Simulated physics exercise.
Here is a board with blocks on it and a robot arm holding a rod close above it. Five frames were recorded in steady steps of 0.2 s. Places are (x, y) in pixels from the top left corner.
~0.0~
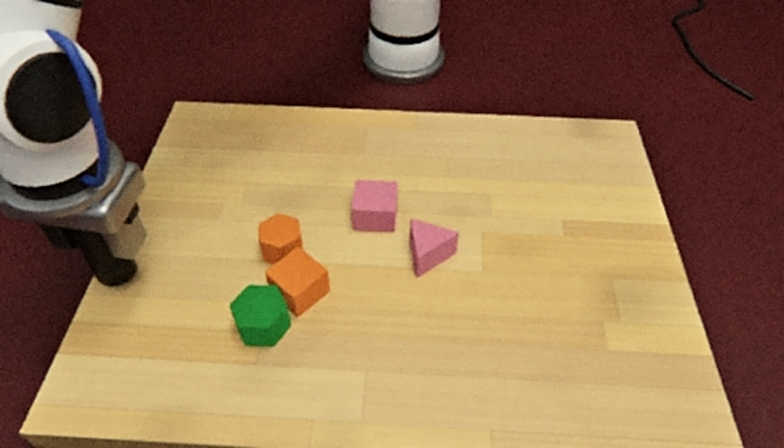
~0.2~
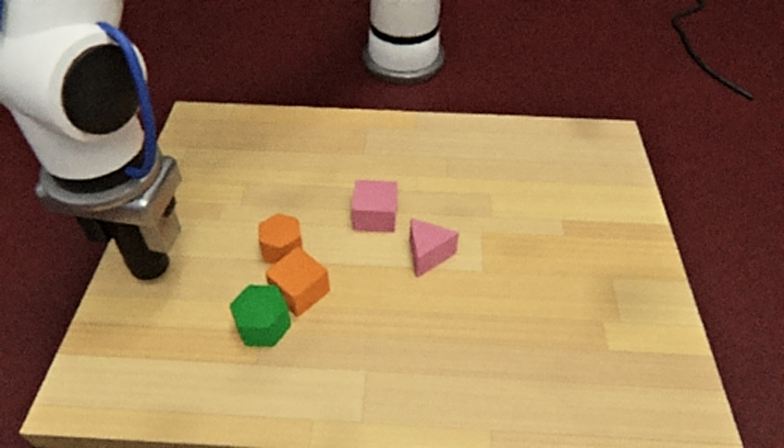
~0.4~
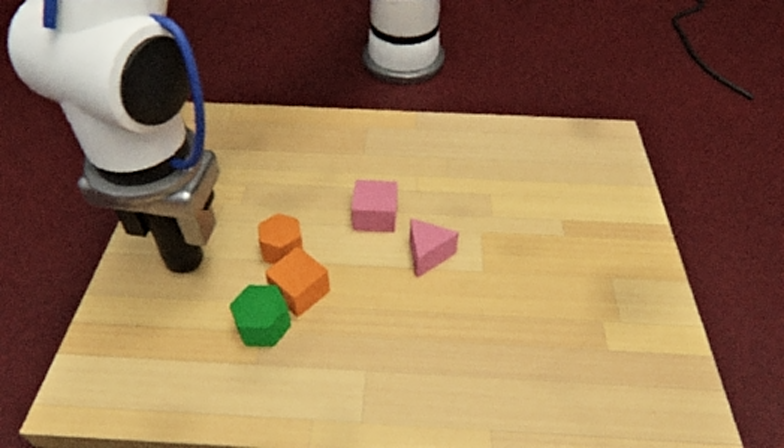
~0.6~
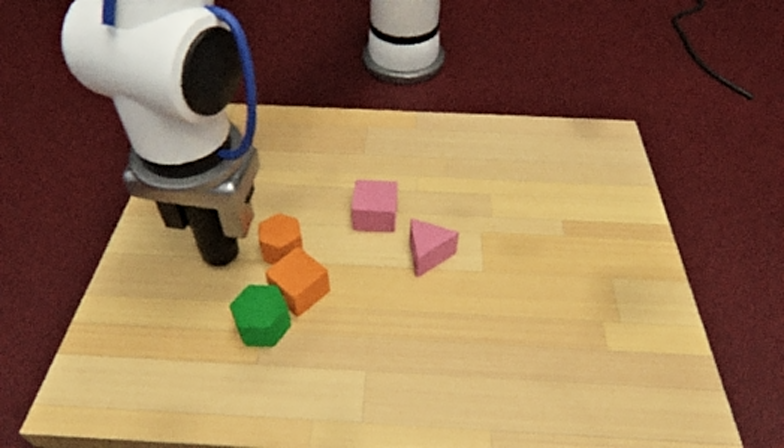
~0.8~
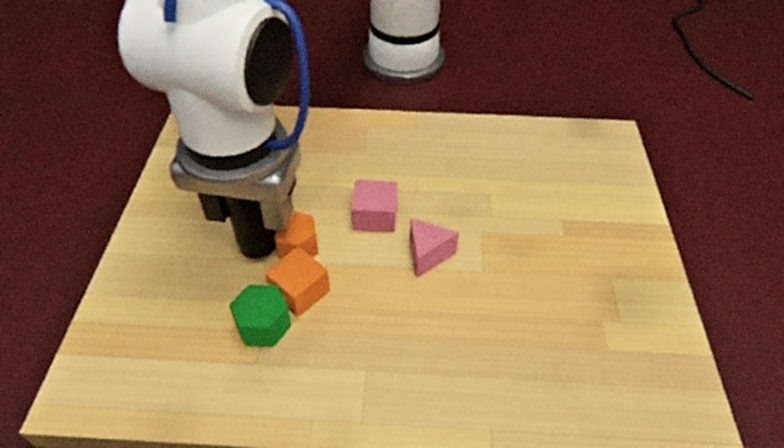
A white robot arm with a blue cable holds a dark rod over the left side of a pale wooden board, seen from above at a fixed angle. Two orange blocks and a green hexagon sit left of centre, with a pink square block and a pink triangle to their right. The arm moves steadily rightward and nudges the orange hexagon slightly right, while the other blocks stay still.
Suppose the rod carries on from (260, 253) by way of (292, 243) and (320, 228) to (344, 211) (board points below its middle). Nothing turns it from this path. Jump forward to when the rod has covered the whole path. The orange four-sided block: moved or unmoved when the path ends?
At the end of the path, it will still be in place.
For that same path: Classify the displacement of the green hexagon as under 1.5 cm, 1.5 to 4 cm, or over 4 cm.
Goes under 1.5 cm.
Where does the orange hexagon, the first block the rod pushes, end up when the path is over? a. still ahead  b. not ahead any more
Answer: B.
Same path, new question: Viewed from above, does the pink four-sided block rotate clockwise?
Answer: No.
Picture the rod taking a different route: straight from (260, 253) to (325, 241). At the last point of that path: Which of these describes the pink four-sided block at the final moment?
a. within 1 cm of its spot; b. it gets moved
b: It gets moved.
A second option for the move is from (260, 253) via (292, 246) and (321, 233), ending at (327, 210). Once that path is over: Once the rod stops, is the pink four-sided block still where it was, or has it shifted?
Well, the pink four-sided block shifts from its place.
What follows on the original path. One third of the way, rod at (291, 234); orange hexagon at (329, 219), turned 15° clockwise.
Two thirds of the way, rod at (320, 219); orange hexagon at (353, 219), turned 40° clockwise; pink four-sided block at (385, 193), turned 25° anticlockwise.
At the end, rod at (343, 202); green hexagon still; orange hexagon at (356, 220), turned 50° clockwise; orange four-sided block still; pink four-sided block at (387, 193), turned 25° anticlockwise.
